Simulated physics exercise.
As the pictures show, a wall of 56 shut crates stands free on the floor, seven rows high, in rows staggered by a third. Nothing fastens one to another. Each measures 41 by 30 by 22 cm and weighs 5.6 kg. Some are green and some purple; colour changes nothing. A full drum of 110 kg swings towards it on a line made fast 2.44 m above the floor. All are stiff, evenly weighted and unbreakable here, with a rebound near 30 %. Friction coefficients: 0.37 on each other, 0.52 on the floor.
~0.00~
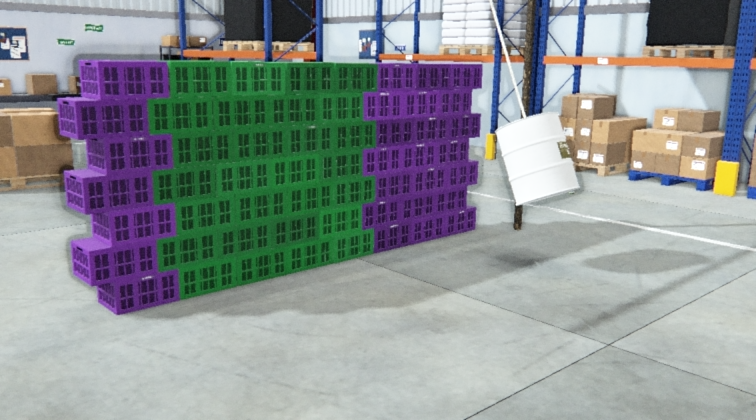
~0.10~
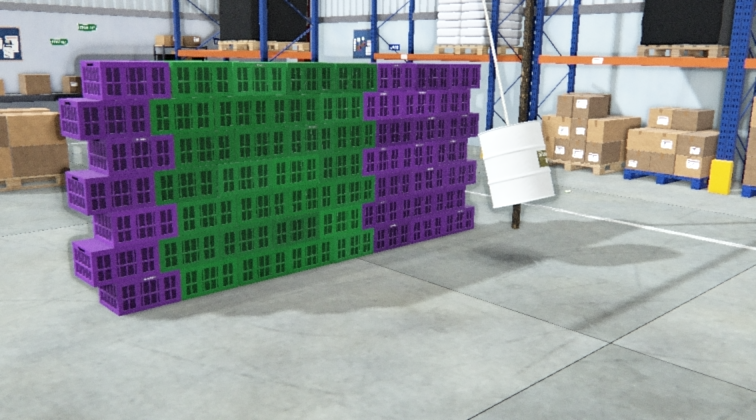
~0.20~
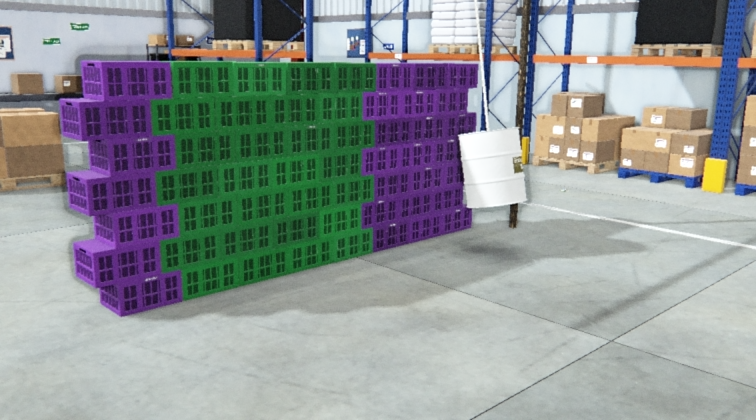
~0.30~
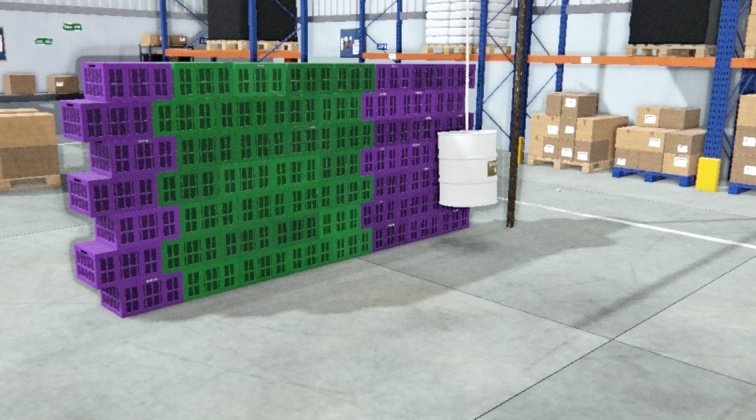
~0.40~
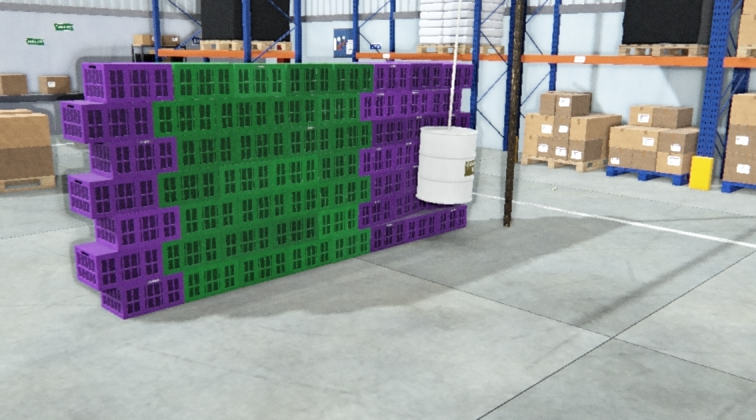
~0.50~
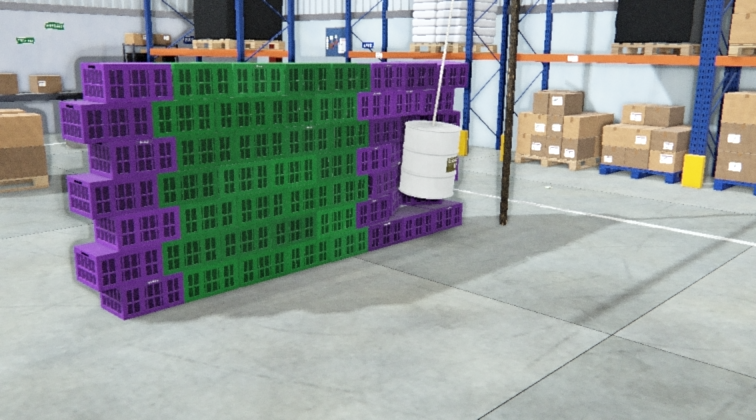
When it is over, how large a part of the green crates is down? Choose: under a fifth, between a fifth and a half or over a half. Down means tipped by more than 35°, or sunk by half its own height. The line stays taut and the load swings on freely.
The part is under a fifth.
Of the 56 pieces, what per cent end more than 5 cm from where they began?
Shifted: 30 per cent.
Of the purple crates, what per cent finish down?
By colour: Purple 40 per cent.
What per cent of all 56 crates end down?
Roughly 20 per cent of them.
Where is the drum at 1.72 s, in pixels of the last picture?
At about (467, 166).
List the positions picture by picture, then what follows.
In the first picture (we follow the side turned to the camera; the camera moves round a little), drum (548, 154) line 24° before plumb; top green crate (358, 78); top purple crate (398, 78); no piece has moved.
The second picture shows drum (527, 162) line 18° before plumb; top green crate (357, 78).
The third picture shows drum (502, 167) line 11° before plumb; top green crate (357, 78).
The fourth picture shows drum (476, 170) line 3° before plumb; top green crate (356, 78).
The fifth picture shows drum (454, 169) line 3° past plumb; top green crate (355, 79); steepest lean 4°, the crate at (458, 77); 11 stirred so far.
The sixth picture shows drum (436, 165) line 9° past plumb; top green crate (352, 78); top purple crate (389, 77); steepest lean 5°, the crate at (439, 102); 16 stirred so far.
Around 0.90 s, line 19° past plumb; none of the 28 green crates down (5 of 56 in all colours); top green crate displaced 39 mm; top purple crate displaced 14 cm.
Around 1.72 s, line 5° before plumb; none of the 28 green crates down (11 of 56 in all colours); top green crate displaced 7 cm; top purple crate tipped 12°.
Finally (3.9 s), line 15° past plumb; none of the 28 green crates down (12 of 56 in all colours); top green crate displaced 6 cm; top purple crate upside down. That is 0 per cent. Seen by the last camera, middles, top green crate near (336, 77), top purple crate near (359, 185).
